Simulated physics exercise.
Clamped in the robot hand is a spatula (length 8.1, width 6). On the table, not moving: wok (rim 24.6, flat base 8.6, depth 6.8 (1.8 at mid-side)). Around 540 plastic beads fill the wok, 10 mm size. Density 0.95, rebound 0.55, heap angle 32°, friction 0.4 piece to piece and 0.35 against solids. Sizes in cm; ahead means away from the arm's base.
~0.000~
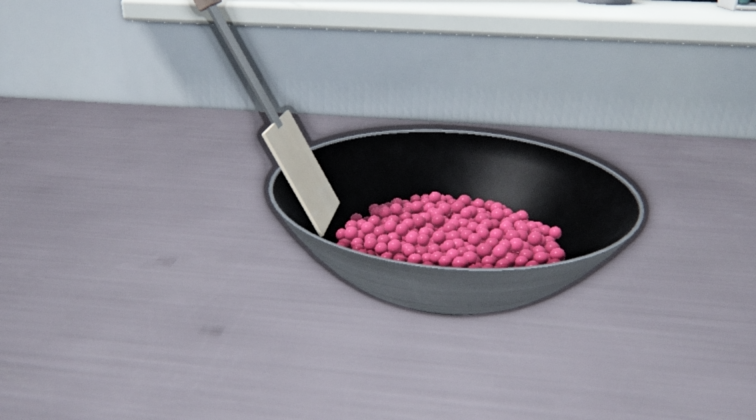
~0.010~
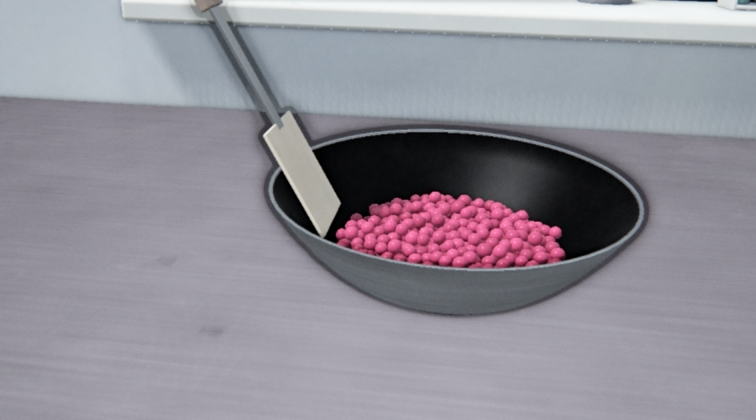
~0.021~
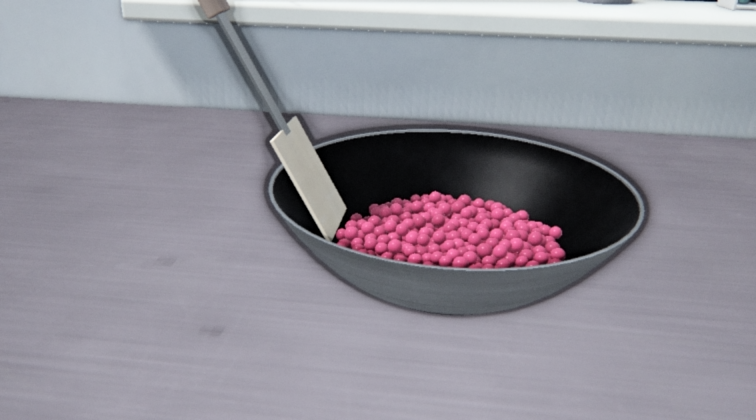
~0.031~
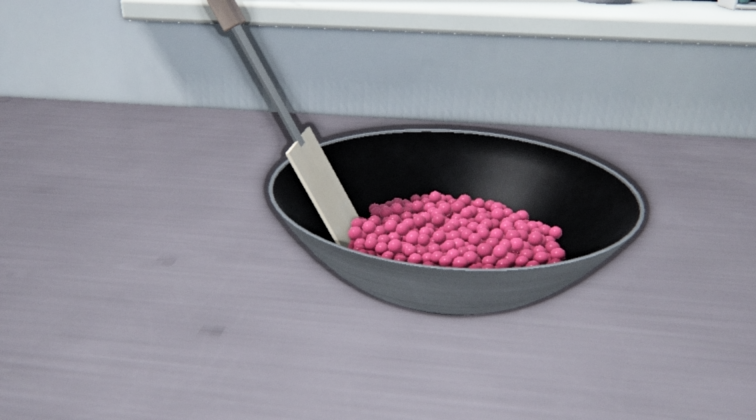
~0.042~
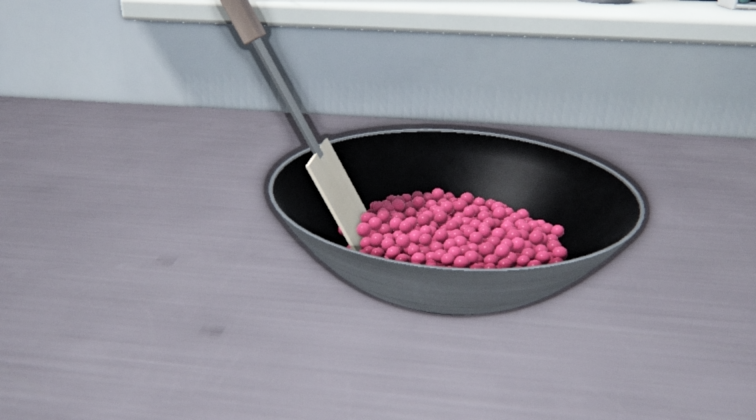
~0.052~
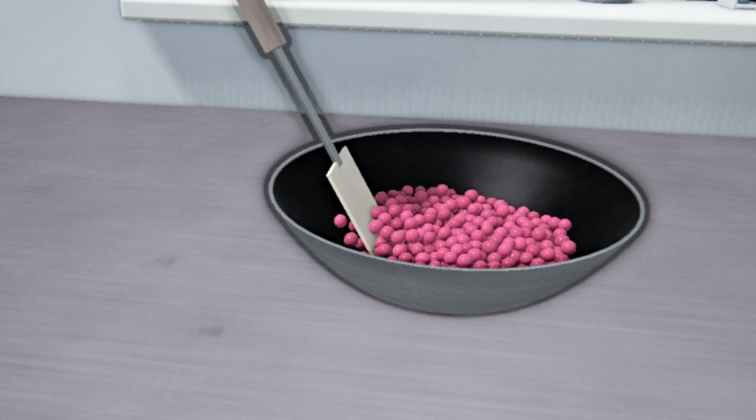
A spatula with a brown handle and pale flat blade, at first still against the left side of a dark wok, slides right and slightly down, pushing into a heap of pink beads. The wok sits on a greyish-purple table, seen from above at an angle, before a pale wall and white ledge. The heap shifts right and a few beads slip behind the blade, while the view stays fixed.
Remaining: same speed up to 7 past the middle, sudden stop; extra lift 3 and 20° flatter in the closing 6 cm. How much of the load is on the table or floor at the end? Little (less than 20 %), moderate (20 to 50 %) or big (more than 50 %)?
A moderate share, 20 to 50 %, ends on the table or floor.
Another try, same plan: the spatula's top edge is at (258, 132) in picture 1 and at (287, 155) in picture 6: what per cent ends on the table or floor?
Some 5 per cent.
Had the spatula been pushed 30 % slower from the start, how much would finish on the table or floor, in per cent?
It would be near 20 per cent.
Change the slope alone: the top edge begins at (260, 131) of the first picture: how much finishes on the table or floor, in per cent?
About 25 per cent.
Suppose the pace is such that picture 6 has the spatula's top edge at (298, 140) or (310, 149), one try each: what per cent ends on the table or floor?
About 0 and 15 per cent.
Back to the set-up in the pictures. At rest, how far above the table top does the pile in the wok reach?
Some 5.5 cm.
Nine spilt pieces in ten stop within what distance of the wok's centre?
Roughly 65 cm.
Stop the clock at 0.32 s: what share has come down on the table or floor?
Some 5 per cent.
After 0.08 s, sloping 62°, highest piece 6 above the table; 538 in the wok.
After 0.10 s, sloping 56°, highest piece 8 above the table; 538 in the wok.
After 0.32 s, sloping 42°, highest piece 20 above the table; 397 in the wok, 29 on the table or floor, 112 on the blade or in flight.
After 1.37 s, sloping 42°, highest piece 5 above the table; 397 in the wok, 141 on the table or floor.
In the end, 397 in the wok, 141 on the table or floor. That is 26 % on the table or floor.
